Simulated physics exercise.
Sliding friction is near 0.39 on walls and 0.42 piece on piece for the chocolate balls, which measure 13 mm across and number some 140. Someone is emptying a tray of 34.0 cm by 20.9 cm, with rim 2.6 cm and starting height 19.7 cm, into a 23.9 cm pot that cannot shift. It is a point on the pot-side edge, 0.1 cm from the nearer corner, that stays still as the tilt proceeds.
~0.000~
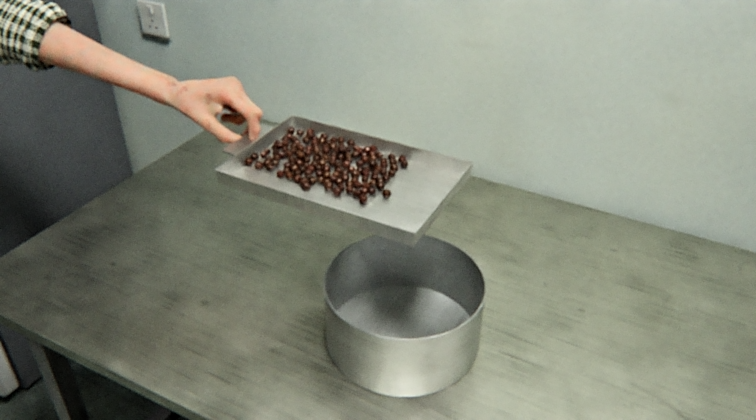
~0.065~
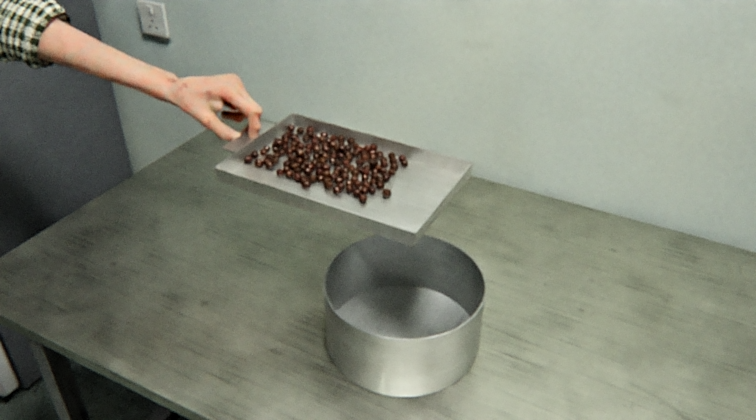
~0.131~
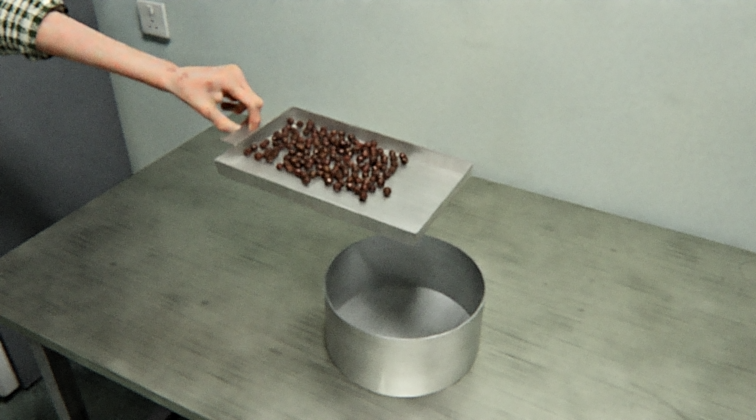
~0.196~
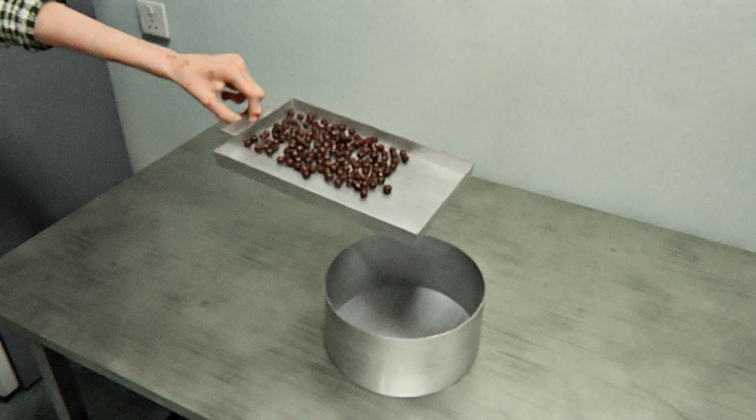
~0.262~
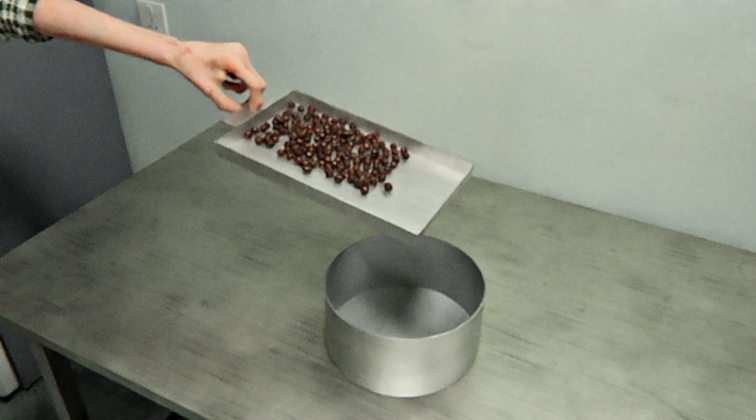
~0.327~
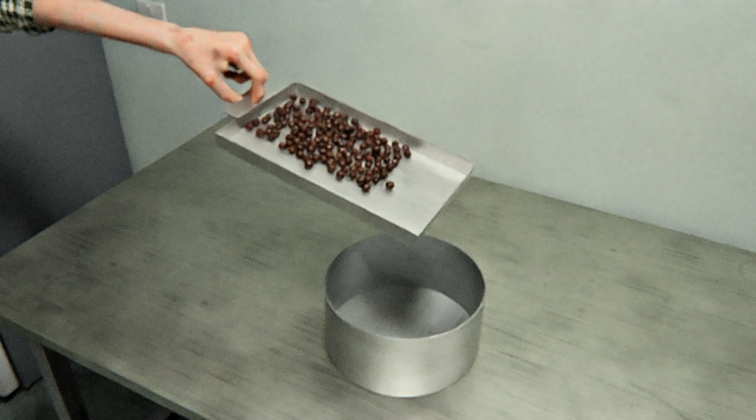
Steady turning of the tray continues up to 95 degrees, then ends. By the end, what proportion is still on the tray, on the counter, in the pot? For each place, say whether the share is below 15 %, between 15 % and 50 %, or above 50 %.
One by one: Tray: Will probably see a small number; counter: Will probably see over half the pieces; pot: Will probably see a middling number.
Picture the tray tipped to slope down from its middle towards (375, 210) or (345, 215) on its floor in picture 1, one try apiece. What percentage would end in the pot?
Around 80 % for the first direction, around 55 % for the second.
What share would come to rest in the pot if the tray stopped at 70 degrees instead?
In that case it comes to about 0 in a hundred.
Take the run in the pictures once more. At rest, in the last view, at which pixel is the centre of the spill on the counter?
The spill is centred close to (538, 301).
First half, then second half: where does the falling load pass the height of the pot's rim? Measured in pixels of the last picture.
Near (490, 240) at first, near (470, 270) afterwards.
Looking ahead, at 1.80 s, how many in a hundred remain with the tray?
About 100% of the load.
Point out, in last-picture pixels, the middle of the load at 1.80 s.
Load centre est.: (447, 177) px.
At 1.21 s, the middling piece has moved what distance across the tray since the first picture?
Around 16 centimetres.
Then, at 1.21 s, tilt 50 degrees; the tray holds 100 %, the pot 0 %.
After 1.80 s, tilt 76 degrees; the tray holds 100 %, the pot 0 %.
After 2.44 s, tilt 95 degrees; the tray holds 25 %, the pot 10 %.
At rest (3.6 s), tray 0 %, counter 70 %, pot 30 %.
